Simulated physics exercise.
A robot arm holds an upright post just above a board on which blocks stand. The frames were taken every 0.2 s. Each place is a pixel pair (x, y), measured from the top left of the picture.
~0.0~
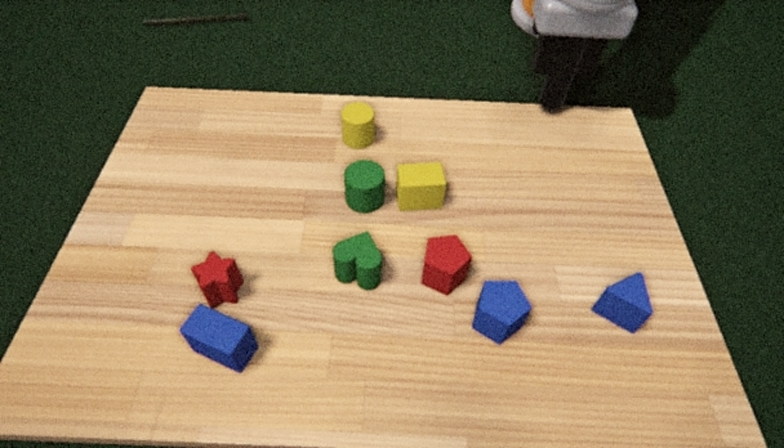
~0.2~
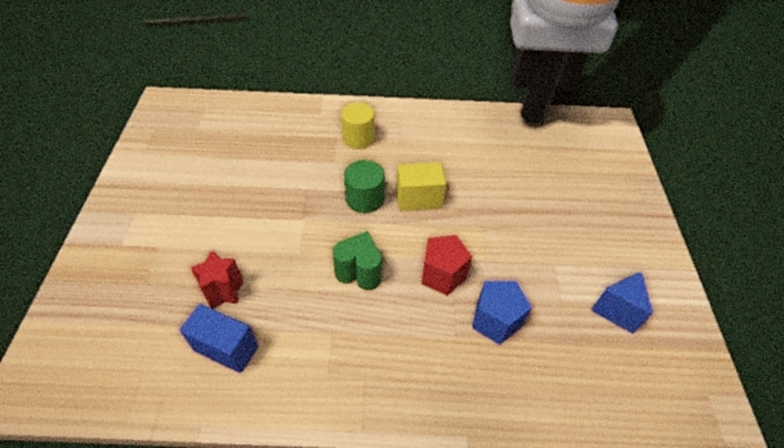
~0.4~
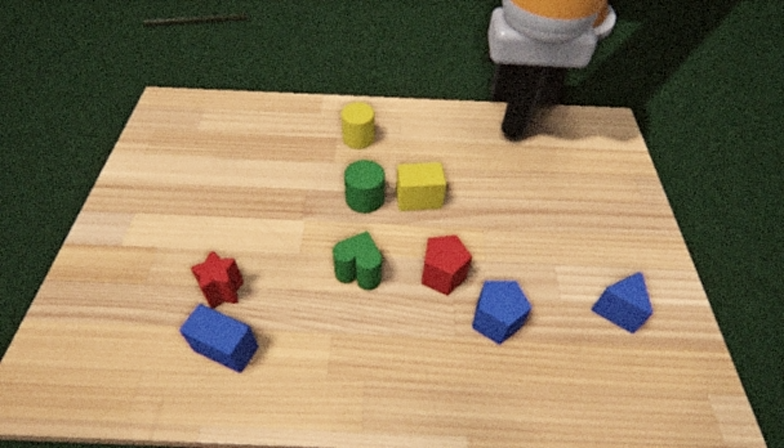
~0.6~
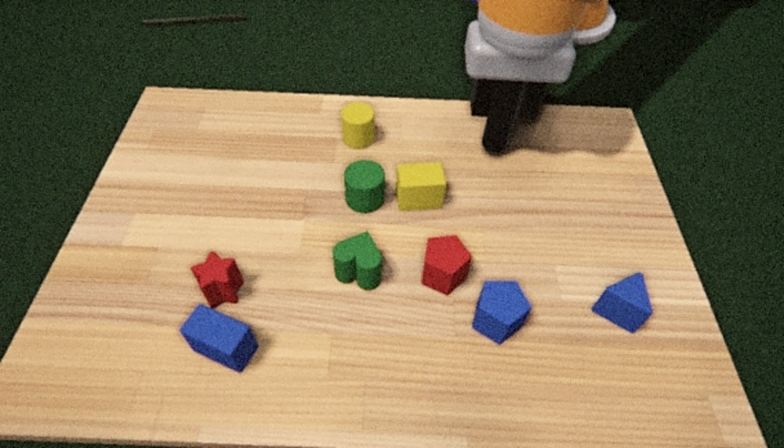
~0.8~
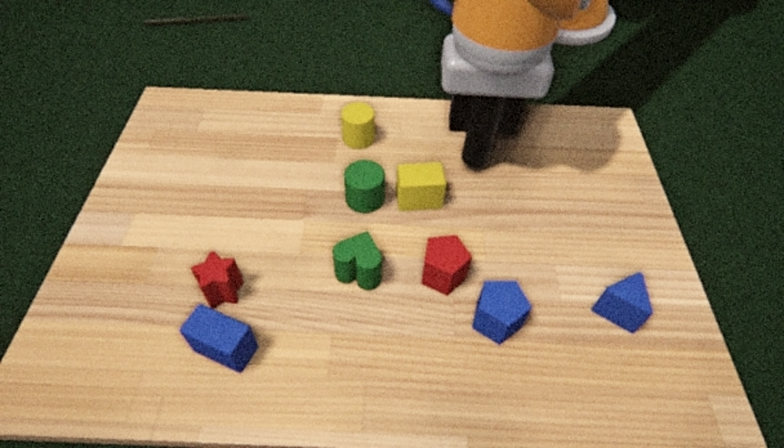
On a wooden board scattered with red, blue, green and yellow blocks, a robot arm moved its dark post in from the upper right, drifting left and nearer the yellow oblong without touching any blocks.
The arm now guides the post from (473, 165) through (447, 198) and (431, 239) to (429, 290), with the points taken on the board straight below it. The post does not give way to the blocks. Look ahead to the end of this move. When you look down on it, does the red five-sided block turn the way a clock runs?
No, that is not what happens.
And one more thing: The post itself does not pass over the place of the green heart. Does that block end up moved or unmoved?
At the end of the path, the green heart remains in its old spot.
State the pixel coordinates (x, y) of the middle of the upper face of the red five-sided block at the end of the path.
Final place: (462, 293).
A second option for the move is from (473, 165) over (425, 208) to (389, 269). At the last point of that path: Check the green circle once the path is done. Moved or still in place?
By the time the path is finished, it has moved at least a centimetre.
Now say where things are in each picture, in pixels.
The first frame shows tip of the post (551, 102), middles of tops, green heart (359, 249), yellow oblong (422, 173), red five-sided block (447, 252), blue five-sided block (505, 299).
The second frame shows post (532, 115), nothing pushed.
The third frame shows post (513, 130), nothing pushed.
The fourth frame shows post (494, 144), nothing pushed.
The fifth frame shows post (474, 158), green heart (359, 249), yellow oblong (422, 173), red five-sided block (447, 252), blue five-sided block (505, 299).
On the path given first. One third of the way, post (447, 192); yellow oblong (413, 176).
Two thirds of the way, post (432, 233); yellow oblong (405, 181), turned 25° clockwise.
At the end, post (430, 284); green heart unmoved; yellow oblong (405, 181), turned 25° clockwise; red five-sided block (462, 293), turned 45° anticlockwise; blue five-sided block (508, 302), turned 15° anticlockwise.
